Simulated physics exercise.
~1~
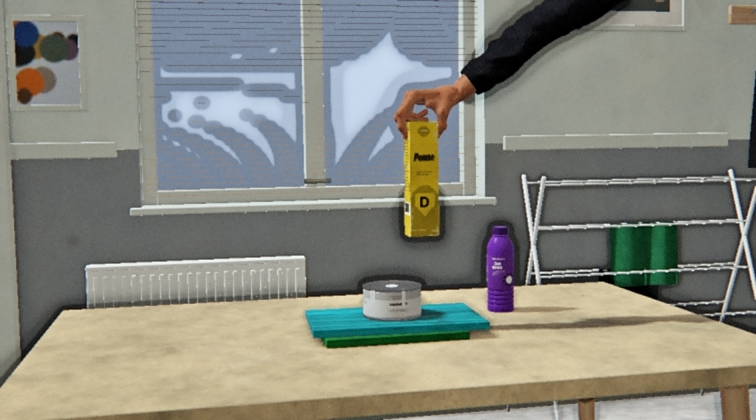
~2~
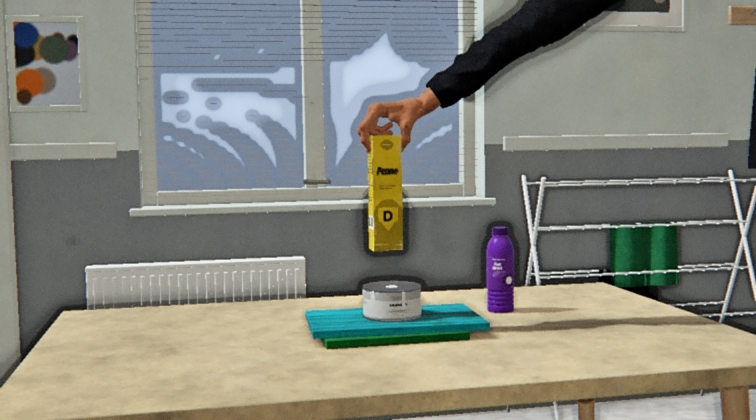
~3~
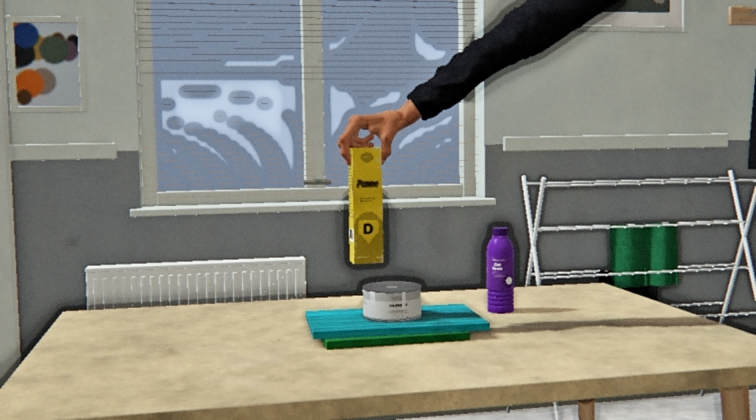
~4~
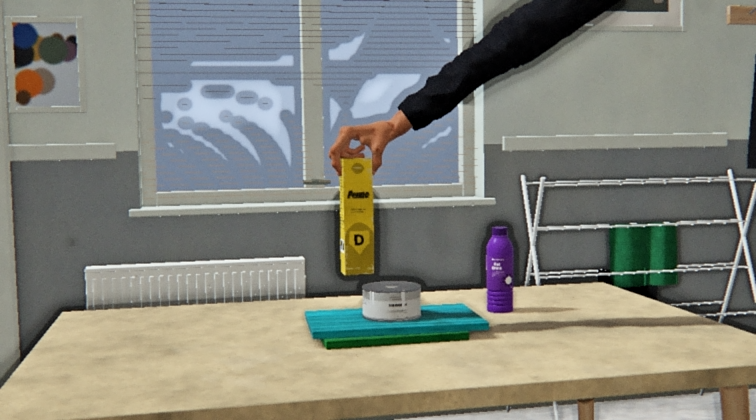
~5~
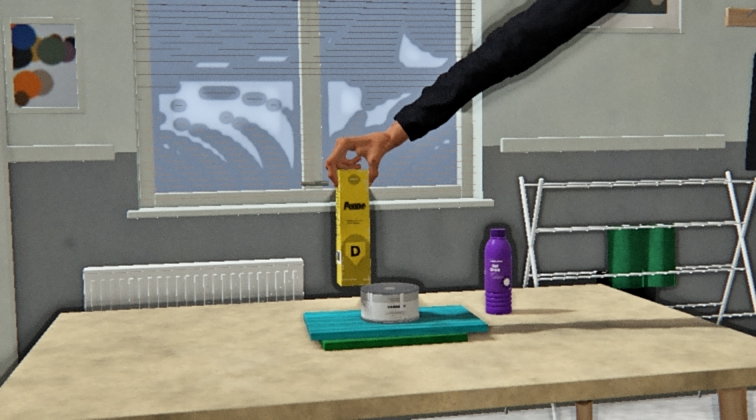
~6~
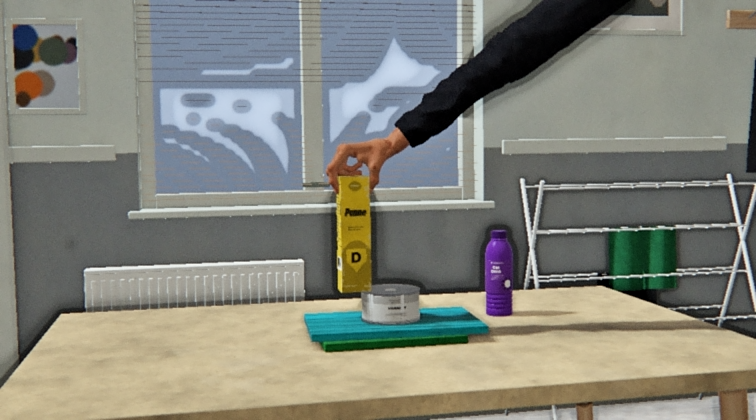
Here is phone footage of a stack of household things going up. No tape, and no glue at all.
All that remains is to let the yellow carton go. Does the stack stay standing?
No, it will not remain standing.
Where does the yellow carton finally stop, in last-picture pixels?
It ends up close to (283, 319).
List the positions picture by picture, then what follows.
In the first frame, coming down; yellow carton (421, 179).
In the second frame, coming down; yellow carton (385, 192); turquoise board (394, 320).
In the third frame, coming down; yellow carton (366, 205).
In the fourth frame, coming down; yellow carton (357, 216); turquoise board (393, 320).
In the fifth frame, coming down; yellow carton (353, 227).
In the sixth frame, set down, still held; yellow carton (354, 233); turquoise board (392, 323).
Then, 0.40 s later than the last frame, yellow carton now fallen.
Then, 0.50 s later than the last frame, things are still on the move.
Then, 0.60 s later than the last frame, as before.
Then, 1.60 s later than the last frame, nothing new.
When it is over, fallen, yellow carton; the other 4 as before. End places, in pixels of the last picture, yellow carton near (284, 319). The pile gives way.
